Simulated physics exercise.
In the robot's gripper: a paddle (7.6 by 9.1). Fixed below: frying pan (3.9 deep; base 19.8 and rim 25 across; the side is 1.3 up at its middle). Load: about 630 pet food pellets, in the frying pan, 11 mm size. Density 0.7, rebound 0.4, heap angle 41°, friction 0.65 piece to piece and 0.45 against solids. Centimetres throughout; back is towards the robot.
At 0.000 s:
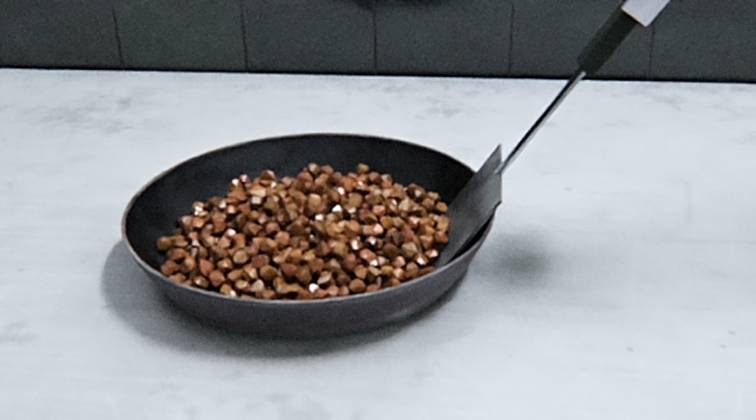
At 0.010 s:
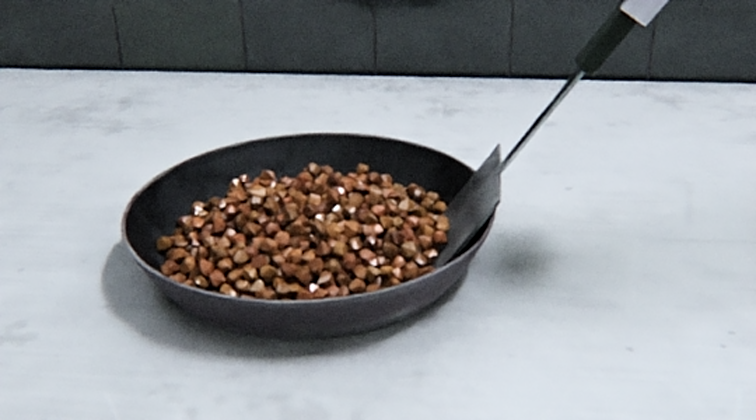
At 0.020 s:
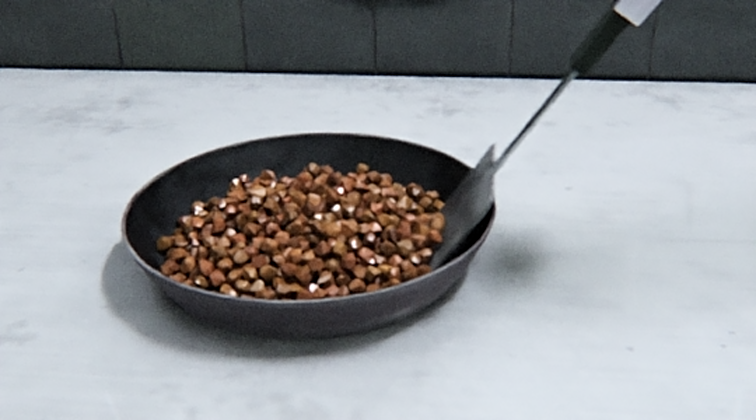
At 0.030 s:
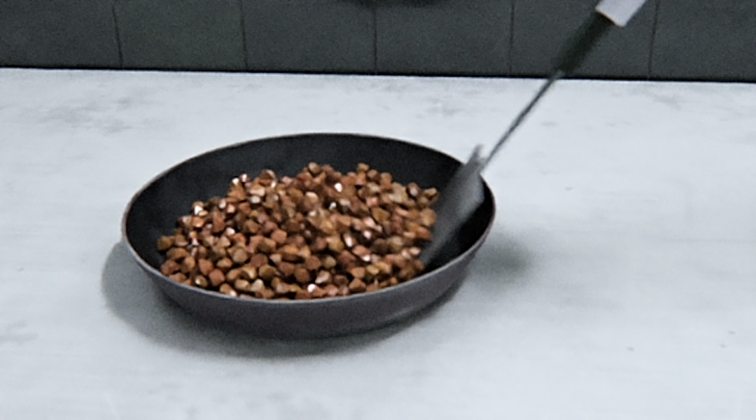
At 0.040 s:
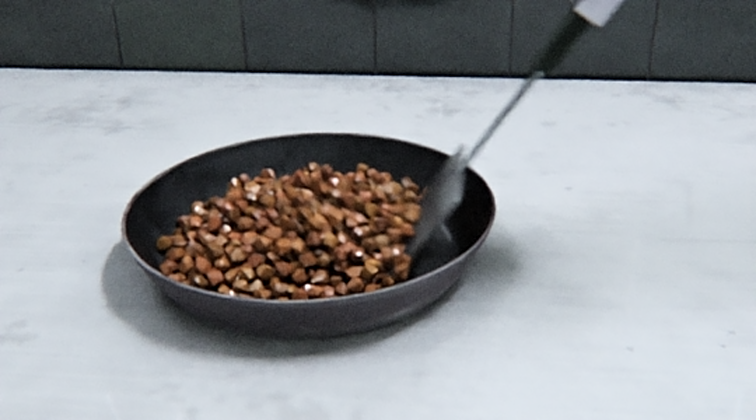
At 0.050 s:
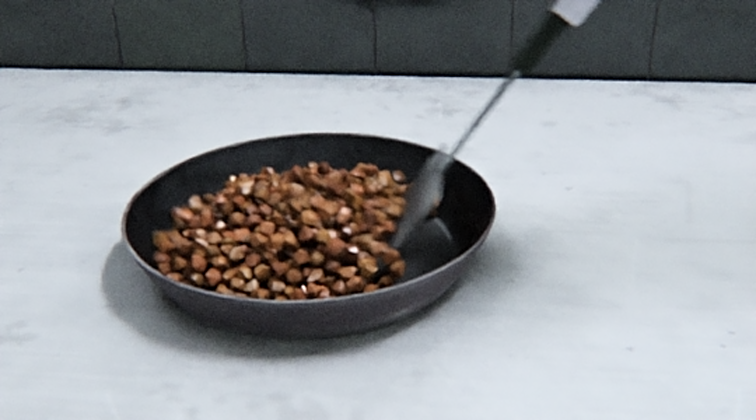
On a pale marble-like countertop, a metal spatula rested at the right side of a dark frying pan full of small brown pellets, then swept left, pushing the nearby pellets into a tighter heap.
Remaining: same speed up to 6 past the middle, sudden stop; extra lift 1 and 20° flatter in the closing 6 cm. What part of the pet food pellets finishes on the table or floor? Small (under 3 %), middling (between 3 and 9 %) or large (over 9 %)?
Answer: Large; over 9 % of the pet food pellets finish on the table or floor.
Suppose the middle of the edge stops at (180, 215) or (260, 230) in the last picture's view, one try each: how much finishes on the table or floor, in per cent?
Some 40 and 5 per cent.
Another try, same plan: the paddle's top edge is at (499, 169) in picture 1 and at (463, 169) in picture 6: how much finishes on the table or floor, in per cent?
Some 5 per cent.
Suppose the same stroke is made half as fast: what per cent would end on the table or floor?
Then about 5 per cent.
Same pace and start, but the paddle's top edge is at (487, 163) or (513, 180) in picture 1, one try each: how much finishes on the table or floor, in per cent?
About 25 and 20 per cent.
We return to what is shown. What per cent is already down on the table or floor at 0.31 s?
About 10 per cent.
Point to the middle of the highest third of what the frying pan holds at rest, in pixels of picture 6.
Around (195, 208).
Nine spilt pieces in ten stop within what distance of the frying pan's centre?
Some 25 cm.
After 0.07 s, sloping 56°, highest piece 7 above the table; 631 in the frying pan.
After 0.10 s, sloping 50°, highest piece 8 above the table; 631 in the frying pan.
After 0.31 s, sloping 36°, highest piece 6 above the table; 553 in the frying pan, 72 on the table or floor, 6 on the blade or in flight.
After 1.36 s, sloping 36°, highest piece 5 above the table; 551 in the frying pan, 80 on the table or floor.
At rest, 551 in the frying pan, 80 on the table or floor. That is 13 % on the table or floor.
